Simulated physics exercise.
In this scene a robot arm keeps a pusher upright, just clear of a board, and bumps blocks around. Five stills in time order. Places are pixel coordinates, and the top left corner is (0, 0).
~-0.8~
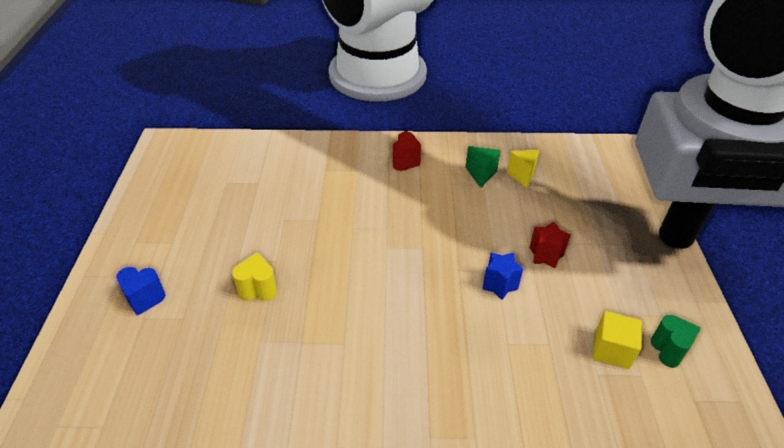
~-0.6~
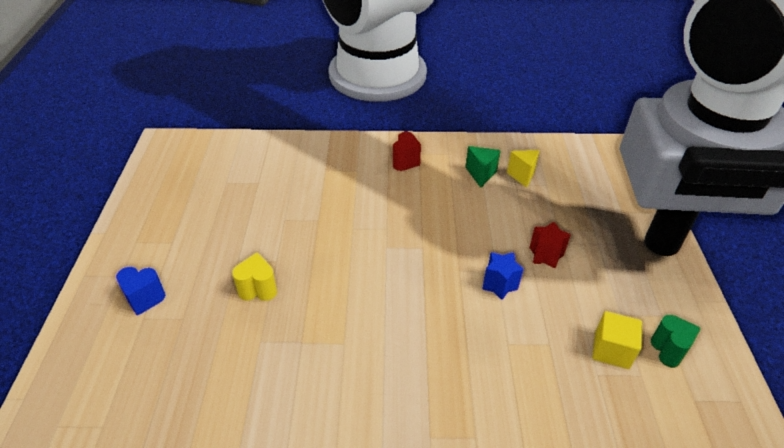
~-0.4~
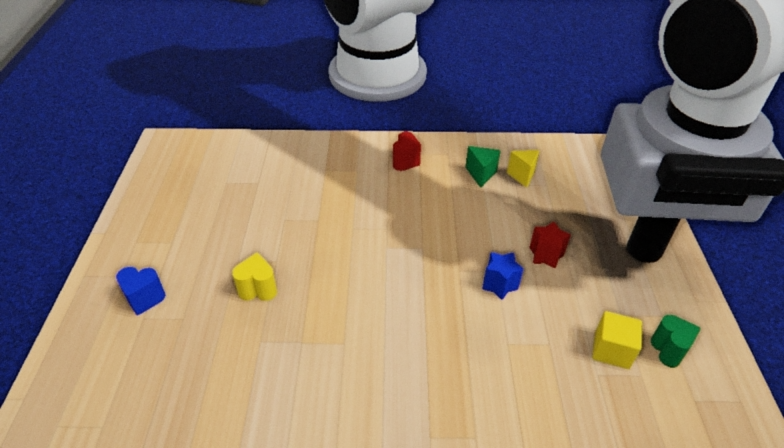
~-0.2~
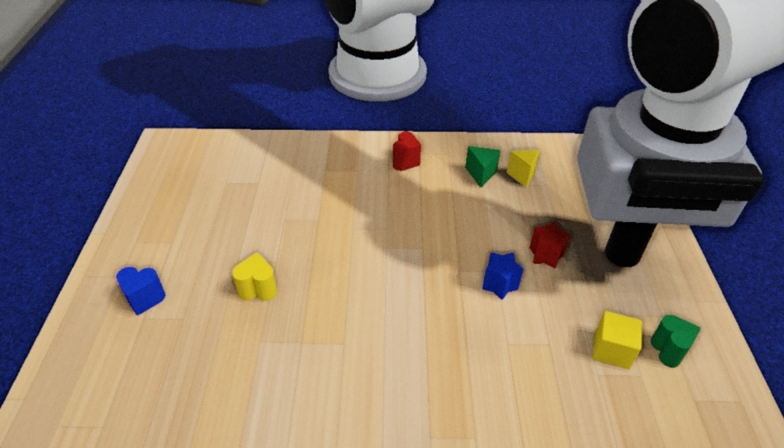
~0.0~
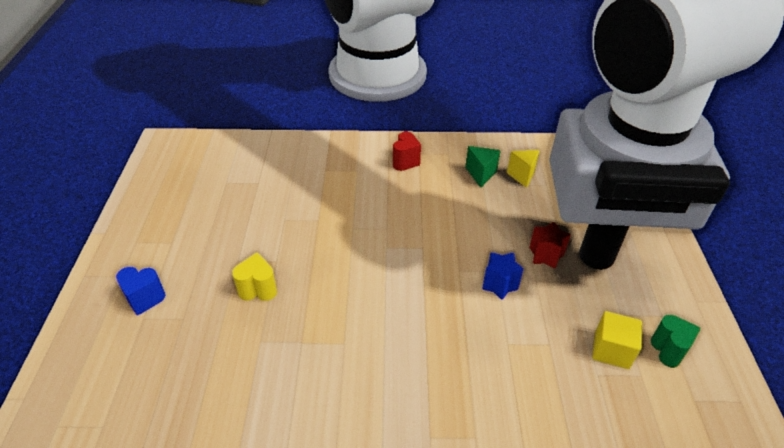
On a wooden board over a blue surface, small red, blue, green and yellow blocks sit scattered while a robot arm moves its black pusher leftward and slightly nearer, closing in beside the red star; the blocks stay still.
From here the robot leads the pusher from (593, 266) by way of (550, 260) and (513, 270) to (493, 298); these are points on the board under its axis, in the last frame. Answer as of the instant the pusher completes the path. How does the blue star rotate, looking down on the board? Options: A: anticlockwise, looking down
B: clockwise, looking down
A (anticlockwise, looking down)
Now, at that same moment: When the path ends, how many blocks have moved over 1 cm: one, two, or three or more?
Total moved: Two.
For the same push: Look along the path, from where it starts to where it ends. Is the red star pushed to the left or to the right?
To the right.
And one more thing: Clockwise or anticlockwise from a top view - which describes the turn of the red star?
Turns clockwise.
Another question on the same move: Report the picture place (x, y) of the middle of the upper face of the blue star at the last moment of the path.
I'd say the blue star ends with its top centre at (477, 295).
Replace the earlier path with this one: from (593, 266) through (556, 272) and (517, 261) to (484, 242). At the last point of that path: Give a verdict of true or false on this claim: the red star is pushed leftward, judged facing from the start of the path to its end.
Verdict: False.
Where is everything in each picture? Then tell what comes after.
In the first frame, pusher tip (675, 238); block tops, blue star (504, 263); red star (552, 234).
In the second frame, pusher (661, 245); blocks unchanged.
In the third frame, pusher (644, 252); blocks unchanged.
In the fourth frame, pusher (622, 256); blocks unchanged.
In the fifth frame, pusher (596, 258); blue star (504, 263); red star (552, 234).
On the path given first. One third of the way, pusher (552, 252); red star (526, 227).
Two thirds of the way, pusher (515, 262); blue star (498, 270); red star (505, 224), turned 25° clockwise.
At the end, pusher (495, 290); blue star (477, 295), turned 25° anticlockwise; red star (505, 224), turned 25° clockwise.
